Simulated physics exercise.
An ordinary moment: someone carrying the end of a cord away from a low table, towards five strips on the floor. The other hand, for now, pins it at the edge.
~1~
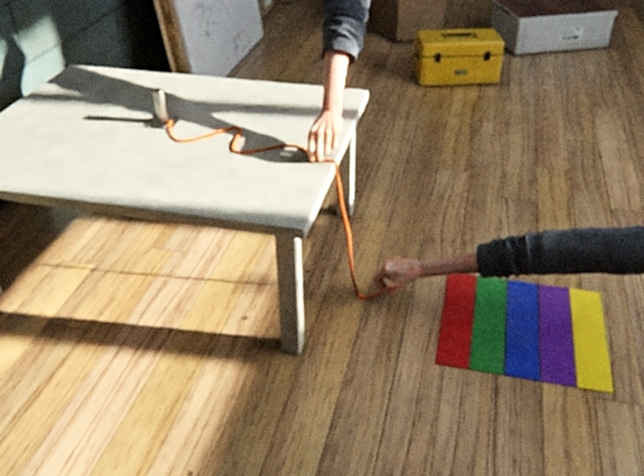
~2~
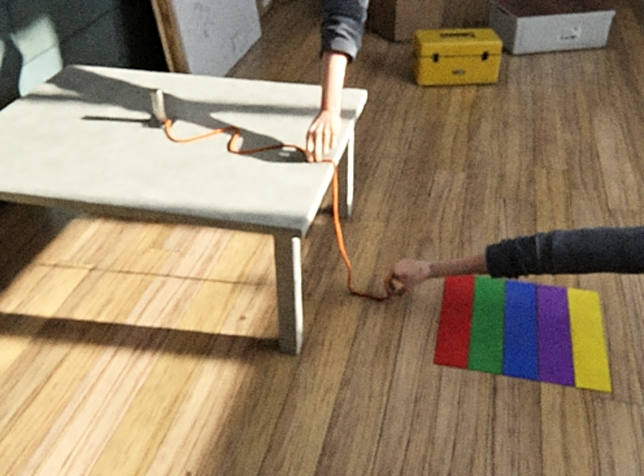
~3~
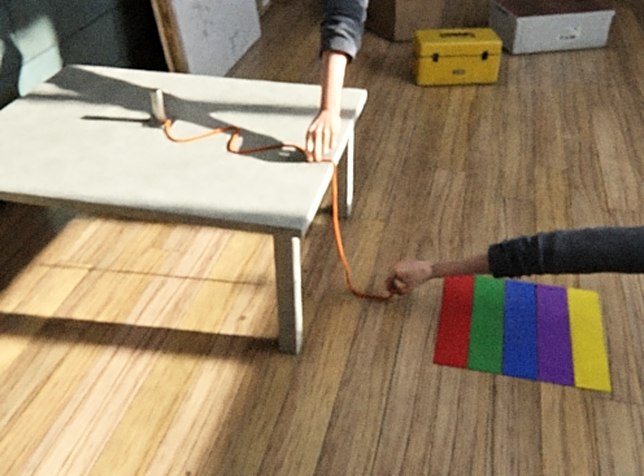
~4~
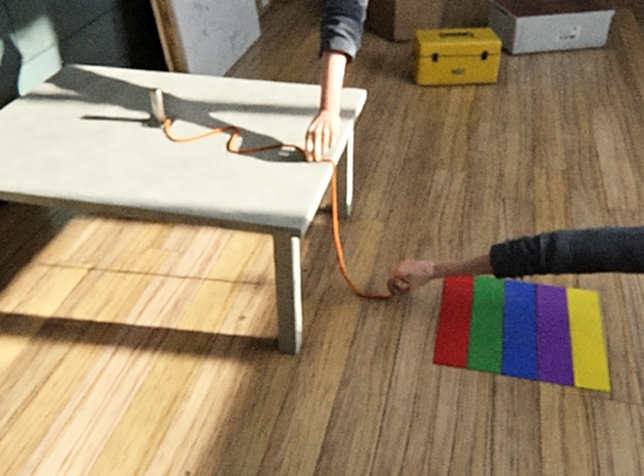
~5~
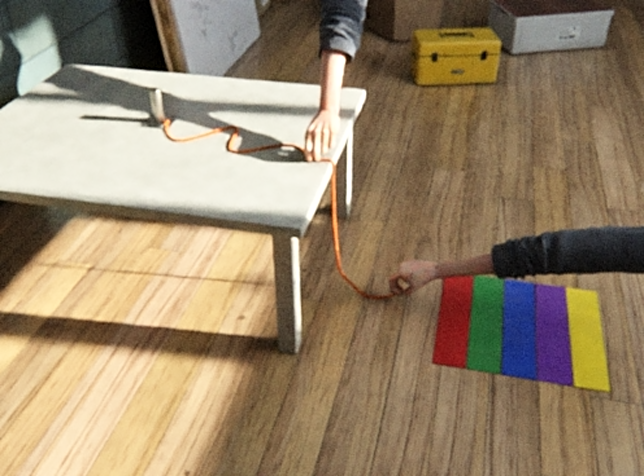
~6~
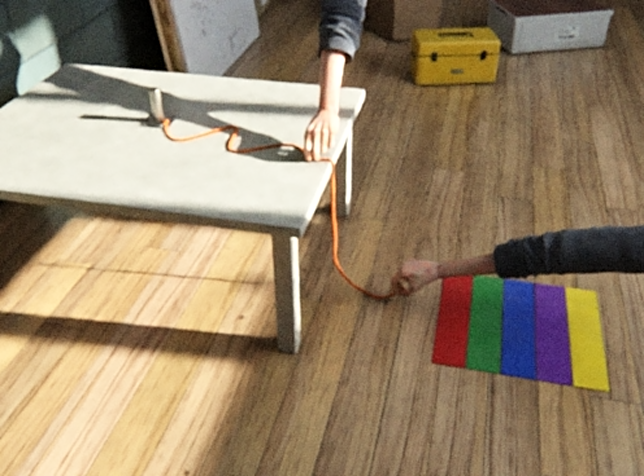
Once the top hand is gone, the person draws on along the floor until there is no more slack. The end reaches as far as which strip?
As far as the yellow strip.
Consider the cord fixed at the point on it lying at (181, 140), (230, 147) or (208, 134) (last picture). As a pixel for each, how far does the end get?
Results: (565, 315); (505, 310); (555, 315).
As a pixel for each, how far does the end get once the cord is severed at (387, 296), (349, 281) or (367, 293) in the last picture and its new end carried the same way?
In order, roughly (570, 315), (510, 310) and (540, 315).
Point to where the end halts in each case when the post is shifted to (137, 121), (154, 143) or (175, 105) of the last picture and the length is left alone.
The three places are (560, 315), (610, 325) and (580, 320), in that order.
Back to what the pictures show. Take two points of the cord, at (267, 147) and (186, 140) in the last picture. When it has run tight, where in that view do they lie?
Result - first point (344, 163), second point (214, 131).
Soon after, end near (518, 310); over blue.
Then, end near (563, 316); over purple.
At full stretch, end near (590, 320); over yellow. The end stops over the yellow strip.
